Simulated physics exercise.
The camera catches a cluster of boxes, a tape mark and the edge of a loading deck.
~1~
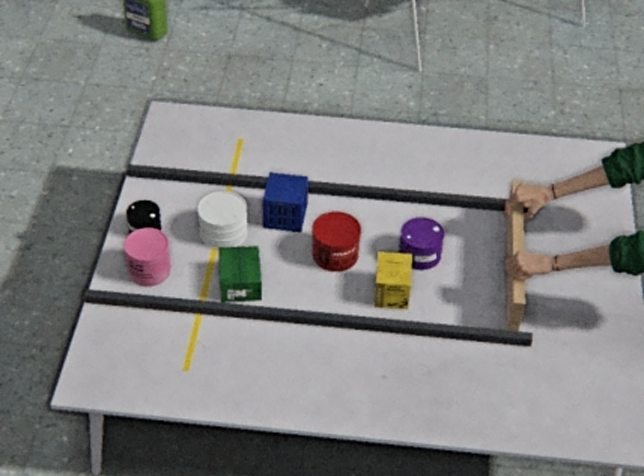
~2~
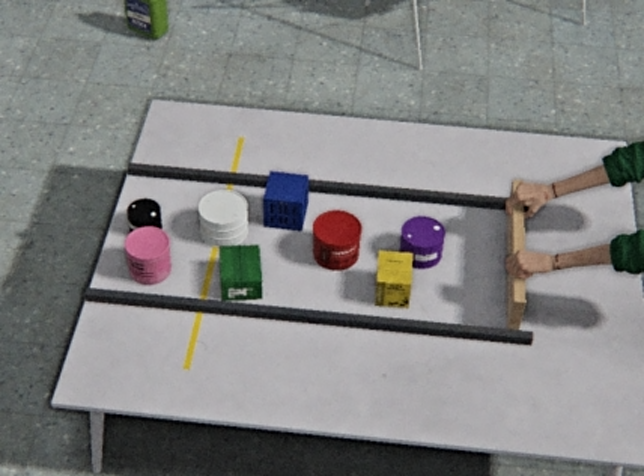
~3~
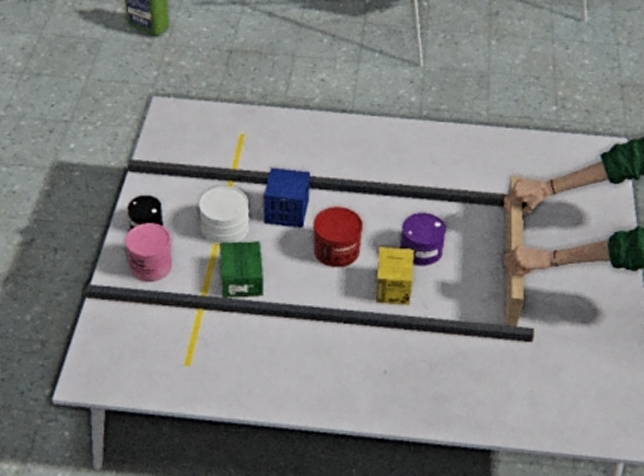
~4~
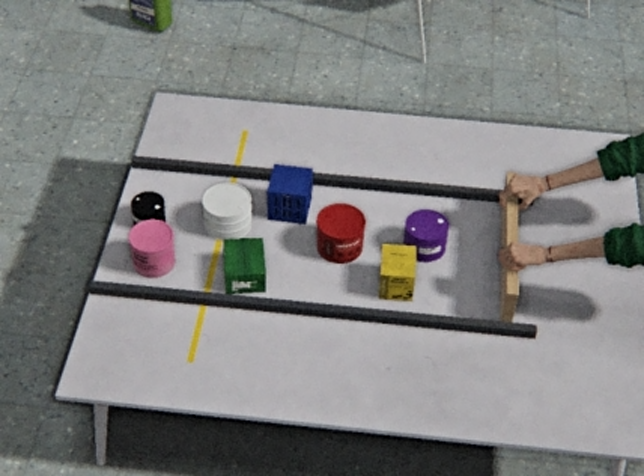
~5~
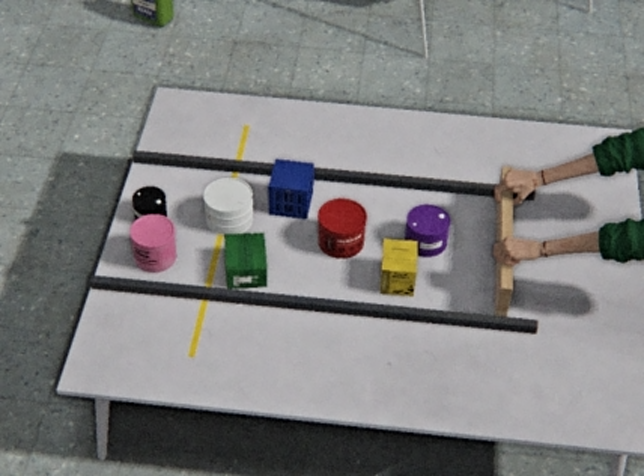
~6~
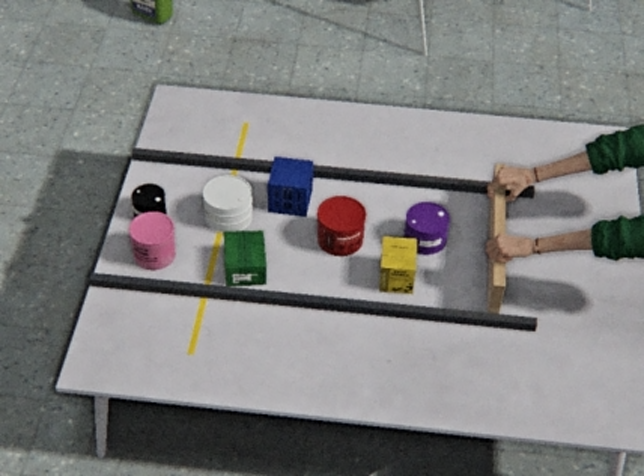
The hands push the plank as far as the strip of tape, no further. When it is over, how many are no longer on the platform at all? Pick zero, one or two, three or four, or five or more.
The answer is zero.
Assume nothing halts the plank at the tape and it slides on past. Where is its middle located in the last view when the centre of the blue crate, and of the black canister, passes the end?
For the blue crate, about (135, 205); for the black canister, about (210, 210).
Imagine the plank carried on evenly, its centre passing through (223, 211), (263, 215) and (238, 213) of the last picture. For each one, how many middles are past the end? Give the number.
First 0, next 0, last 0.
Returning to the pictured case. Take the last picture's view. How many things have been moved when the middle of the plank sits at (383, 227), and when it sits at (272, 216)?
Moved so far: 3, later 6.
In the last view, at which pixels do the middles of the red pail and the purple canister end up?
Final positions - red pail around (161, 223), purple canister around (202, 208).
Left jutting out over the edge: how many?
Count: 2.
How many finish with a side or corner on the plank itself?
It ends up touching 3.
A little later, none off yet; black canister at rest near (149, 204); pink pail at rest near (153, 241); white canister at rest near (228, 204).
Next, none off yet; black canister at rest near (149, 204); pink pail at rest near (153, 241); white canister shifted a little near (221, 202).
When it is over, the number that fall off is zero.
